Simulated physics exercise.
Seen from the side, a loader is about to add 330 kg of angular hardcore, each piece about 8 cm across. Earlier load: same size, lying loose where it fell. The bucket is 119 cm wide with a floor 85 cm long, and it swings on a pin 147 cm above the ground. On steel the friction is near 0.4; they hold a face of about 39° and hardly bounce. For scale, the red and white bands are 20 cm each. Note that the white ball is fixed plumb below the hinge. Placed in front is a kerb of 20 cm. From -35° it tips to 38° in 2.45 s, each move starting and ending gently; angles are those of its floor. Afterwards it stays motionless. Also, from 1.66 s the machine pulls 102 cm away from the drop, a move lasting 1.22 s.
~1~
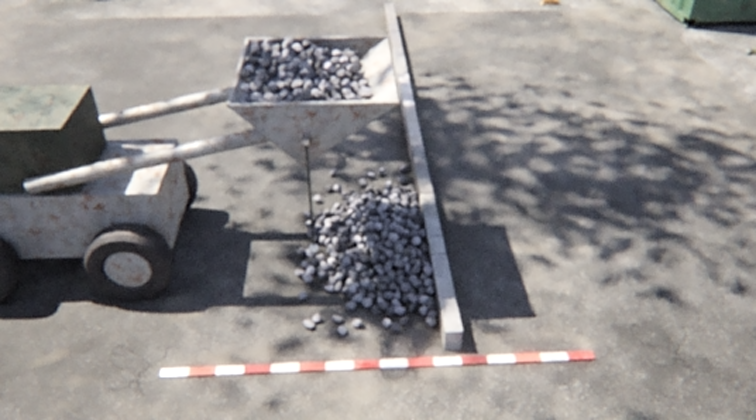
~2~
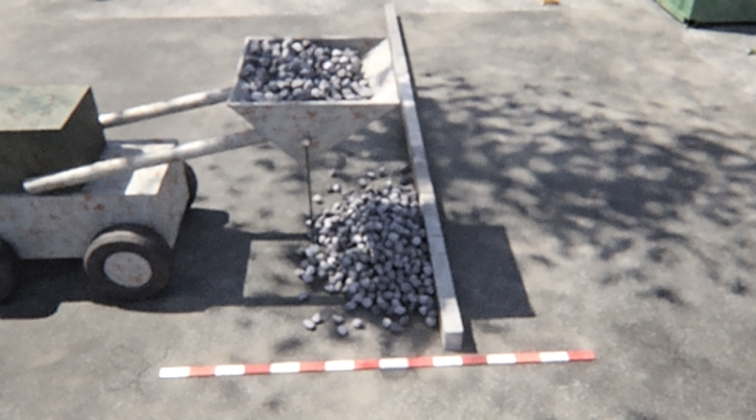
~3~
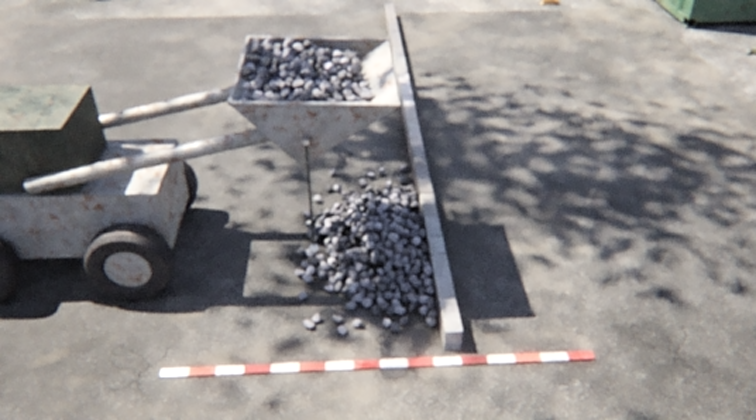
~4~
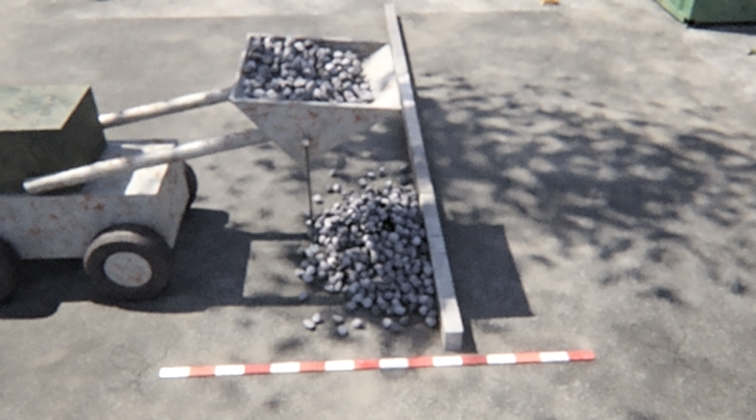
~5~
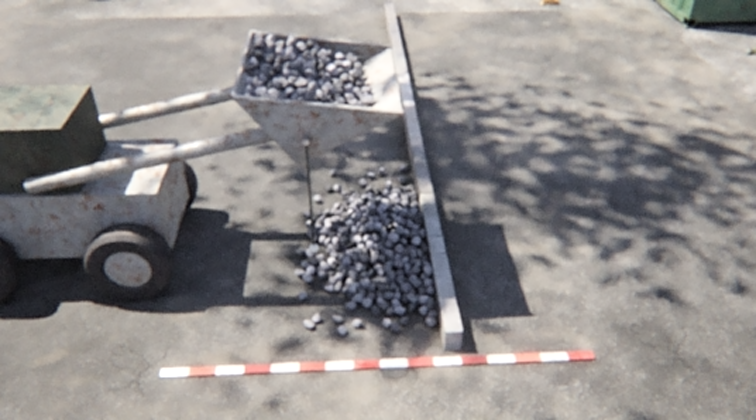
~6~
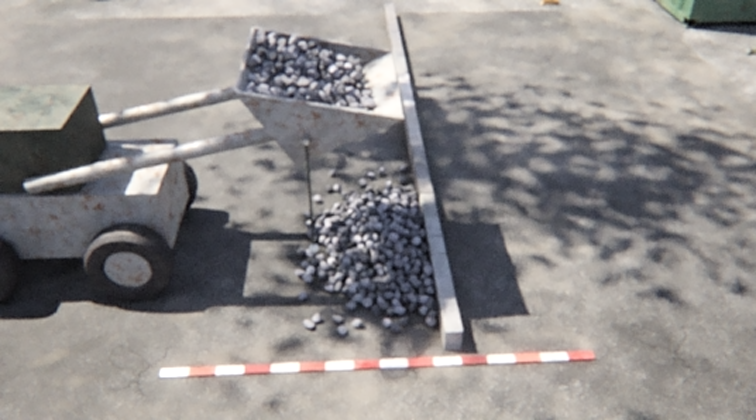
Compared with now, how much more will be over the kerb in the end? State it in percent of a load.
Close to 1 parts in a hundred.
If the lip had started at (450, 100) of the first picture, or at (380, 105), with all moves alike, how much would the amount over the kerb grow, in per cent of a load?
Some 10 percent, and then 0 percent.
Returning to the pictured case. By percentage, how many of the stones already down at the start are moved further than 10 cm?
Roughly 0 per cent of them.
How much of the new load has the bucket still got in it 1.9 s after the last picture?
It keeps some 0 percent of its load.
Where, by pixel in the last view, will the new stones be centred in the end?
I'd point to about (354, 232).
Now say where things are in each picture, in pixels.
Lip at (399, 102), floor tilted -35°, highest stones at (268, 53). The earlier load is highest near (379, 222), 24 cm above ground level, 100 % on this side of the kerb, in the first picture.
Lip at (399, 103), floor tilted -34°, highest stones at (268, 53), in the second picture.
The bucket is at -33°, its lip at (400, 105); the top of the load is at (269, 52), in the third picture.
Lip at (401, 109), floor tilted -31°, highest stones at (266, 52), in the fourth picture.
The bucket is at -28°, its lip at (403, 113); the top of the load is at (261, 48), in the fifth picture.
The bucket is at -24°, its lip at (404, 119); the top of the load is at (263, 45), in the sixth picture.
Then, 1.2 s after the last picture the floor is at 27°; in per cent of one load, 98 in the bucket, 102 on this side of the kerb; the foremost stones are at (425, 261).
Then, 1.9 s after the last picture the floor is at 38°; in per cent of one load, 1 in the bucket, 198 on this side of the kerb; the foremost stones are at (437, 233).
Then, 2.7 s after the last picture the floor is at 38°; in per cent of one load, 0 in the bucket, 199 on this side of the kerb, 1 over the kerb; the foremost stones are at (455, 239).
Then, 5.4 s after the last picture the floor is at 38°; in per cent of one load, 0 in the bucket, 199 on this side of the kerb, 1 over the kerb; the foremost stones are at (455, 239). Net gain over the kerb, 1.
